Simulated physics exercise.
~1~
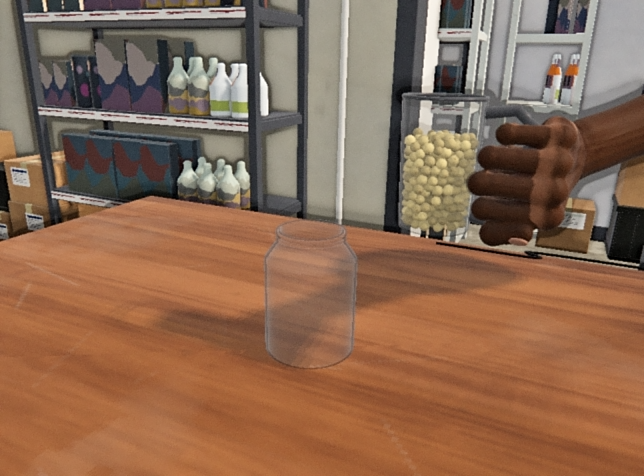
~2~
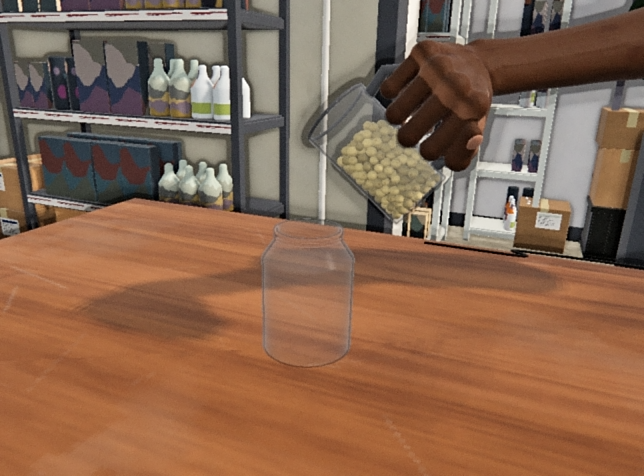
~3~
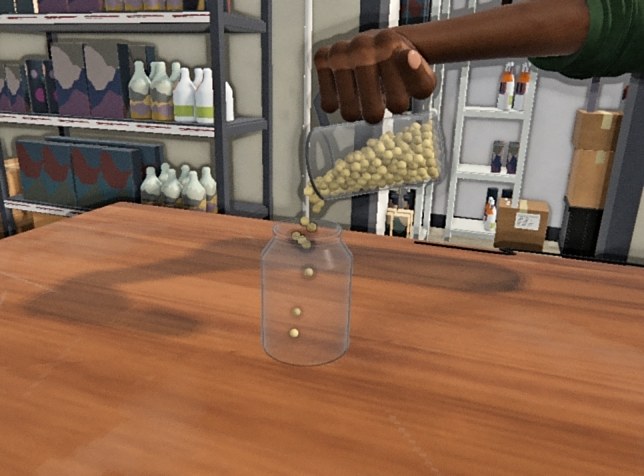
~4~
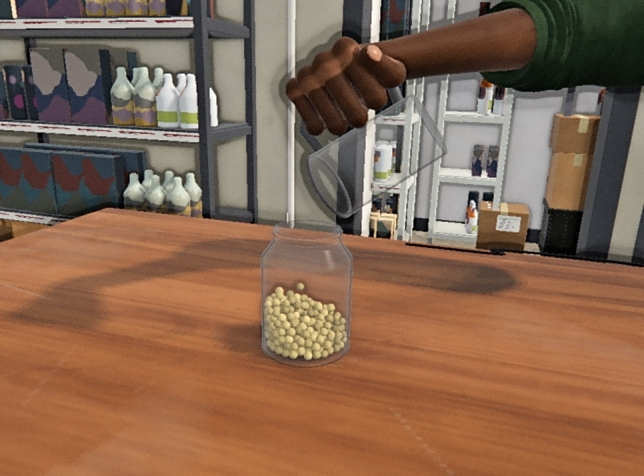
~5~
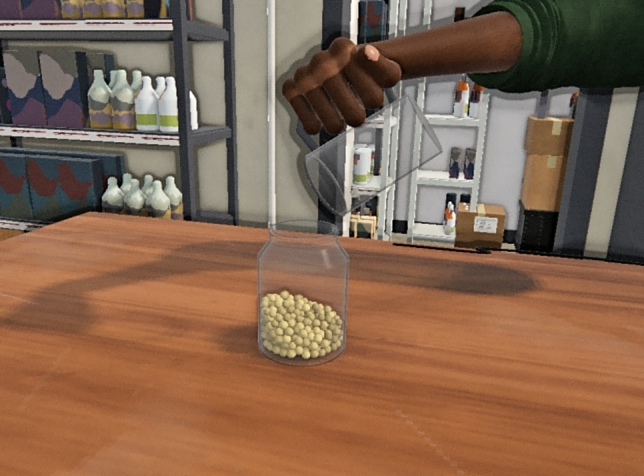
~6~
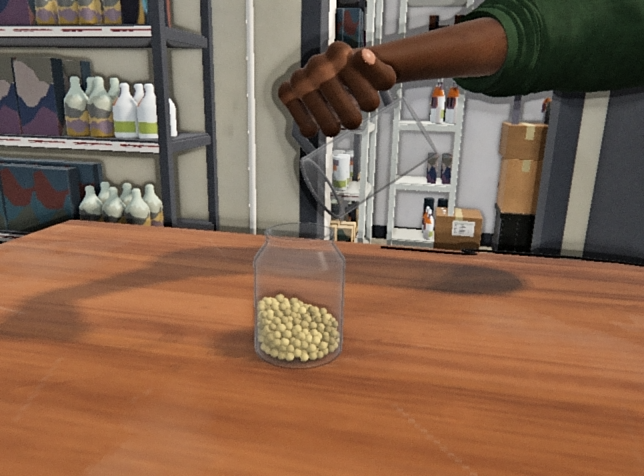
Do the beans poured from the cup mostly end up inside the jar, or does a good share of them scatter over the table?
They end up inside the jar, settling in a heap in its lower part. None can be seen on the table, and the cup above is empty.
